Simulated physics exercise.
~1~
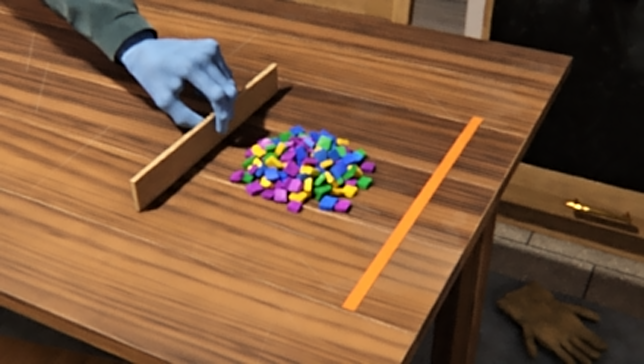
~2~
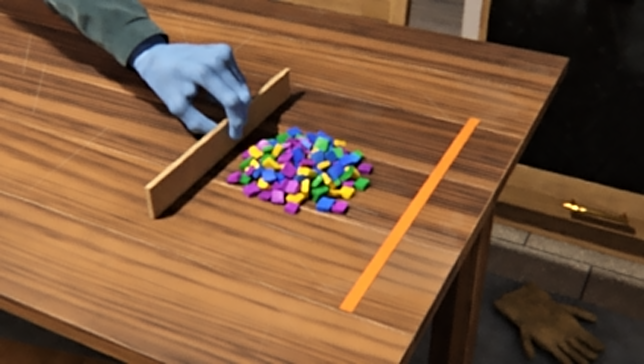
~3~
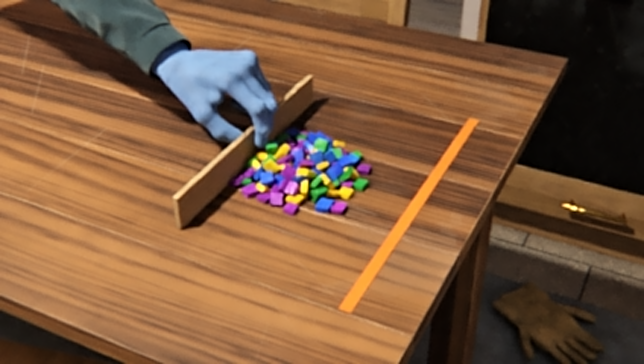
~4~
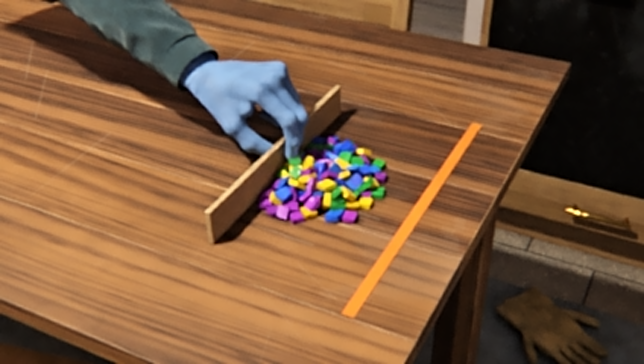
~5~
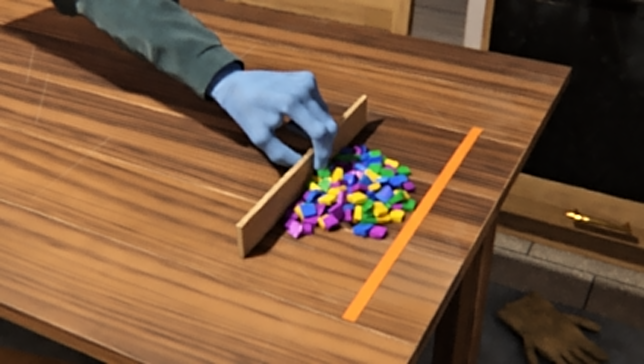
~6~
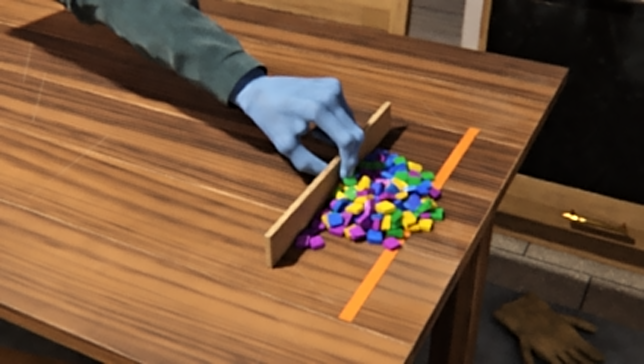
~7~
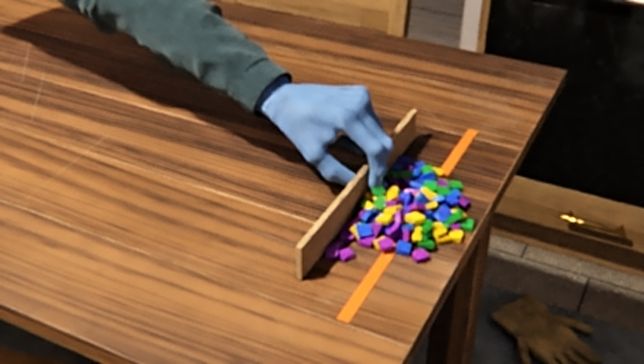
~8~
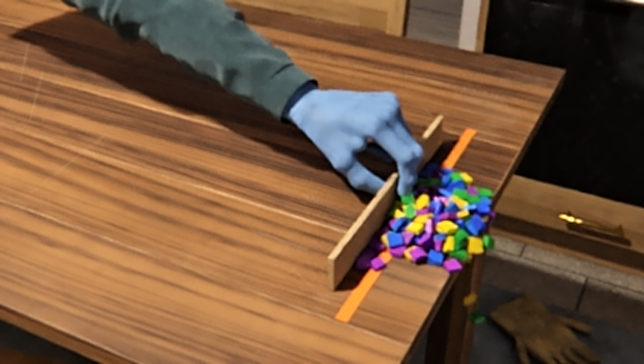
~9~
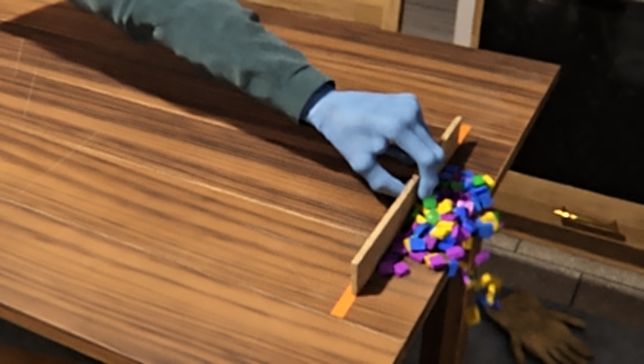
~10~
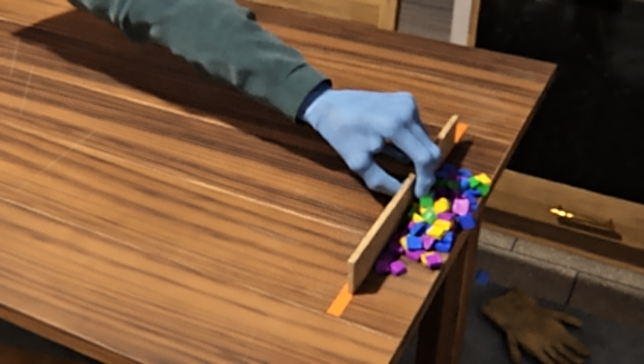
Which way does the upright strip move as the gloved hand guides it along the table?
The upright strip moves to the right, towards the orange tape.
A blue-gloved hand sweeps colourful bits past orange tape, and some fall off the table edge.
